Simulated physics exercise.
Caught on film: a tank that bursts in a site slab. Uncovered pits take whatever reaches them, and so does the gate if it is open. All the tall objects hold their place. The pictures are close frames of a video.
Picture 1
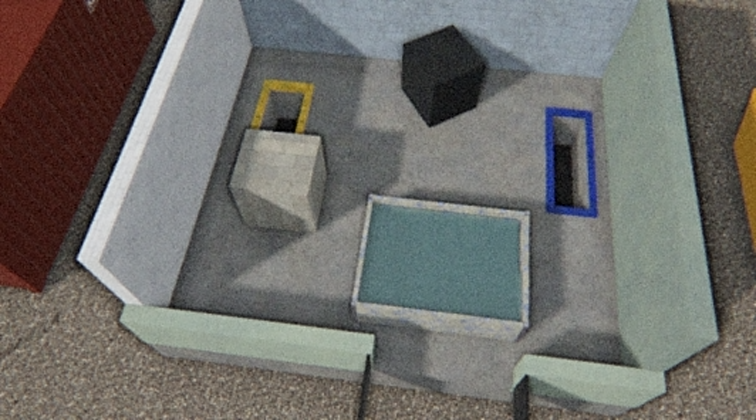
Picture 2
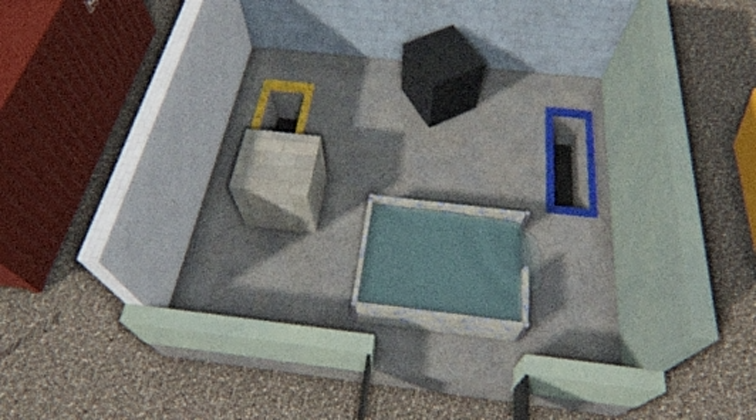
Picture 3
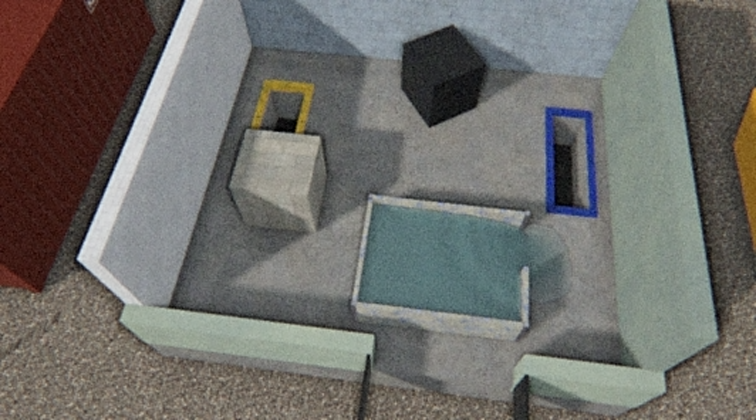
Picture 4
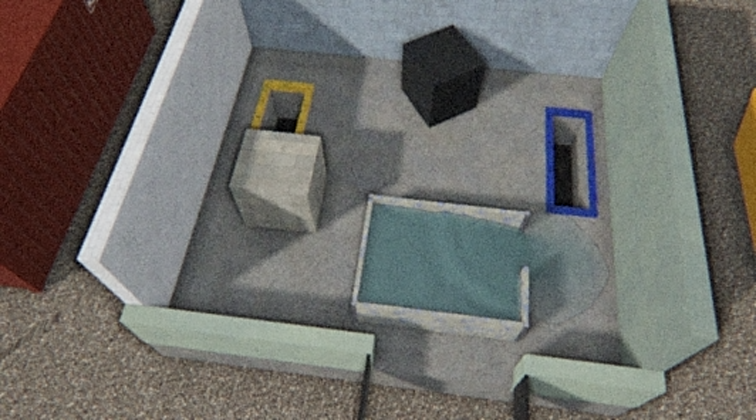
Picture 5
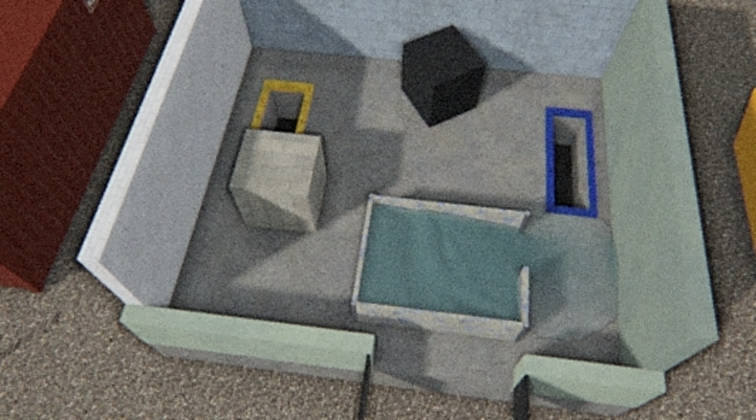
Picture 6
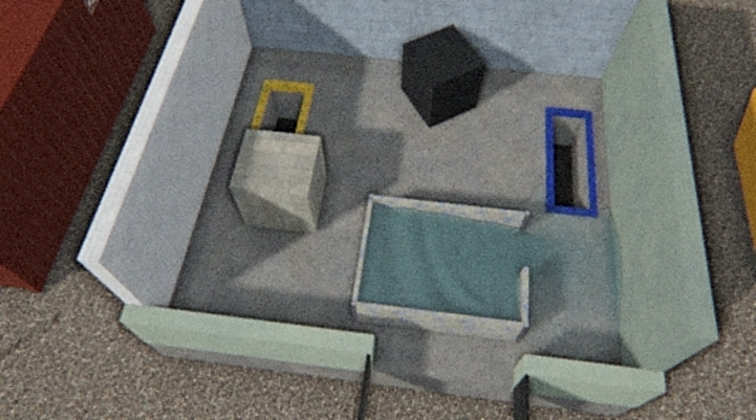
Walled concrete yard with a dark block and a pale block, an open tank's right side breaching and water spreading rightward across the floor.
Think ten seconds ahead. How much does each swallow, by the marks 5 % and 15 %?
The gate takes between 5 and 15 %; the yellow pit takes not even 5 %; the blue pit takes above 15 %.
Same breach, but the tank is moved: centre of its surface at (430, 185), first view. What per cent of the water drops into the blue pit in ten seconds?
Parts in a hundred: Blue 55.
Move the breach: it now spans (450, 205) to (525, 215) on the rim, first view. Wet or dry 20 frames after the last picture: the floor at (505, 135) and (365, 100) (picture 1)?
As listed: Covered, covered.
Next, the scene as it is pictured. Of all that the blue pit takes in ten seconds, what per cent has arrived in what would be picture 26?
Close to 50 %.
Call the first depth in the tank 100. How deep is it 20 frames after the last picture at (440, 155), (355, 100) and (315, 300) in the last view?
In turn 0, 0 and 0 in a hundred.
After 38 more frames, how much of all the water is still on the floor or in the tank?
Close to 74 %.
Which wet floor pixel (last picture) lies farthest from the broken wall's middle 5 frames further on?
Close to (600, 134).
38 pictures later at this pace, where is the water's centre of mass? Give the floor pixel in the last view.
At about (477, 257).
A moment on, water covers 15 % of the floor; the gate 0 %, the yellow pit 0 %, the blue pit 1 %.
Next, water covers 15 % of the floor; the gate 0 %, the yellow pit 0 %, the blue pit 6 %.
Then, water covers 30 % of the floor; the gate 1 %, the yellow pit 0 %, the blue pit 12 %.
Later, water covers 45 % of the floor; the gate 6 %, the yellow pit 0 %, the blue pit 20 %.
In the end, water covers 70 % of the floor; the gate 12 %, the yellow pit 0 %, the blue pit 26 %.
